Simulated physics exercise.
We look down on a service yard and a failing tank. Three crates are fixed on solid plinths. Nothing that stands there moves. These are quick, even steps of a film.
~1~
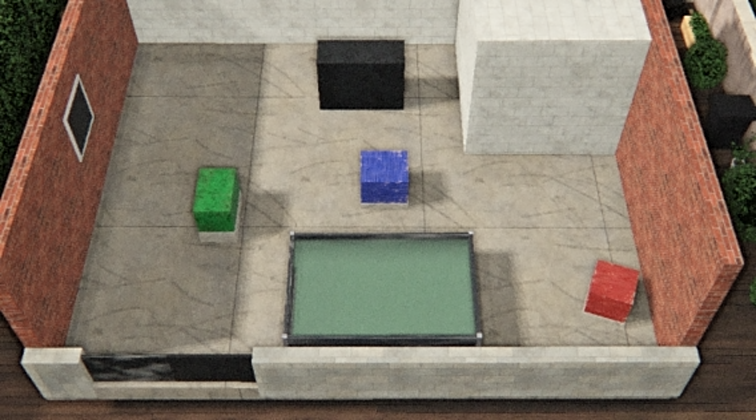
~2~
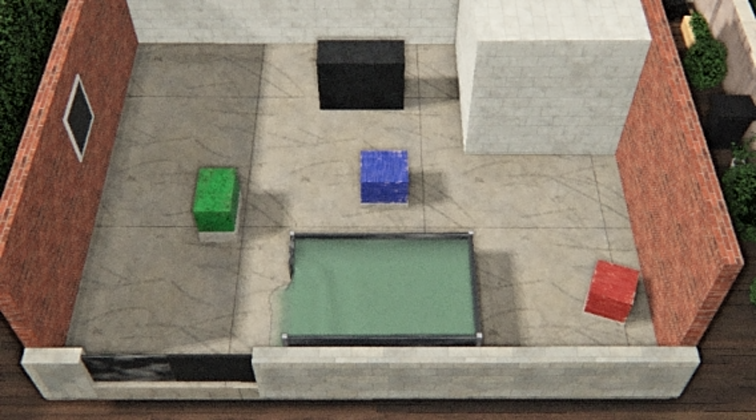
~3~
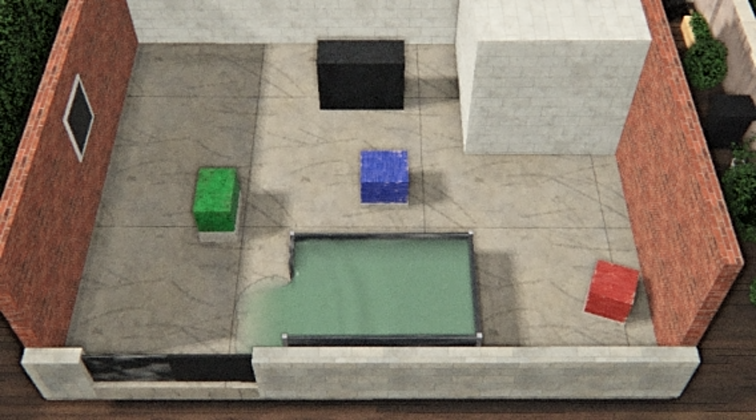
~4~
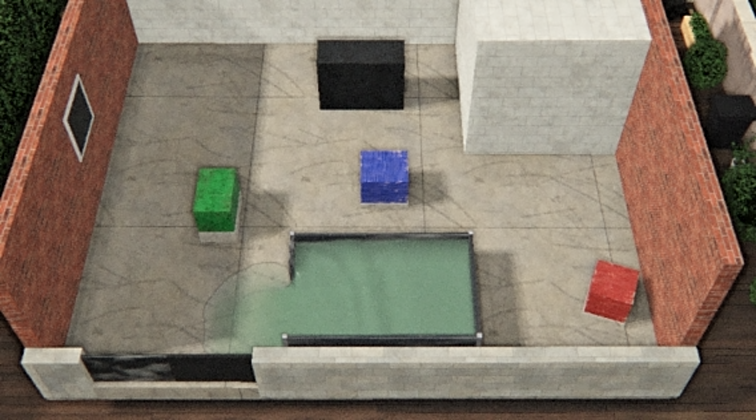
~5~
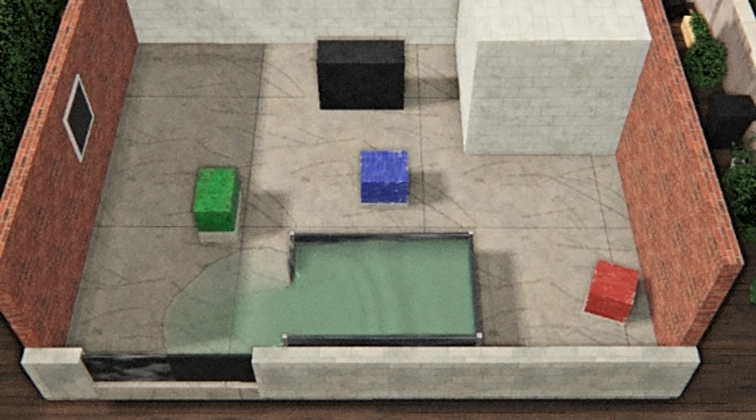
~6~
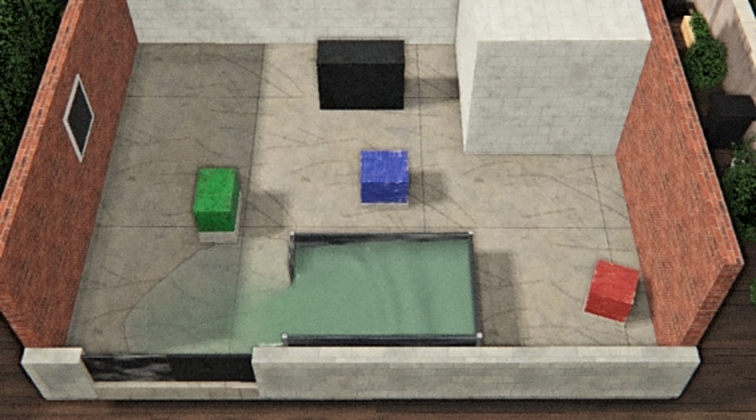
A large open tank of green water sat still in a walled yard, then its left side gave way and water poured out, spreading left across the floor below the green block.
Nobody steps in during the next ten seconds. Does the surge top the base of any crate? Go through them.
In the end: The blue crate escapes dry; the green crate escapes dry; the red crate escapes dry.
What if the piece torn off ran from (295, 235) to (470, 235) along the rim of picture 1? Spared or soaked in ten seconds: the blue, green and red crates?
My reading: Blue takes water, green keeps dry, red is topped.
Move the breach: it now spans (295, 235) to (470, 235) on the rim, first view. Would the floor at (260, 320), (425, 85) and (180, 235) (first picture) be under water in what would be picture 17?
In that order: Clear, covered, dry.
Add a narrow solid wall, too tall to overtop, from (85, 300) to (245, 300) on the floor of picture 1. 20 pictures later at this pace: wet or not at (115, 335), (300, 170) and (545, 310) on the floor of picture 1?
As listed: Wet, wet, dry.
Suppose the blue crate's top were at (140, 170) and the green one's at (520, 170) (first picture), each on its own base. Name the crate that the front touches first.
I say the blue one.
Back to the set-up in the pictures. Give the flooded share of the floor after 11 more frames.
Some 20 per cent.
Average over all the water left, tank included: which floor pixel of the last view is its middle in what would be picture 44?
At about (245, 222).
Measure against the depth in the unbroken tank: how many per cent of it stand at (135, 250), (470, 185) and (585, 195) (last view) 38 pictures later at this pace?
In that order: 18, 0 and 0 per cent.
A moment on, water covers 15 % of the floor; the blue crate not reached, the green crate water round its plinth, the red crate not reached.
Next, water covers 20 % of the floor; the blue crate not reached, the green crate water round its plinth, the red crate not reached.
Then, water covers 30 % of the floor; the blue crate not reached, the green crate water round its plinth, the red crate not reached.
Later, water covers 55 % of the floor; the blue crate water round its plinth, the green crate water round its plinth, the red crate water round its plinth.
In the end, water covers 80 % of the floor; the blue crate stayed above the water, the green crate stayed above the water, the red crate stayed above the water.
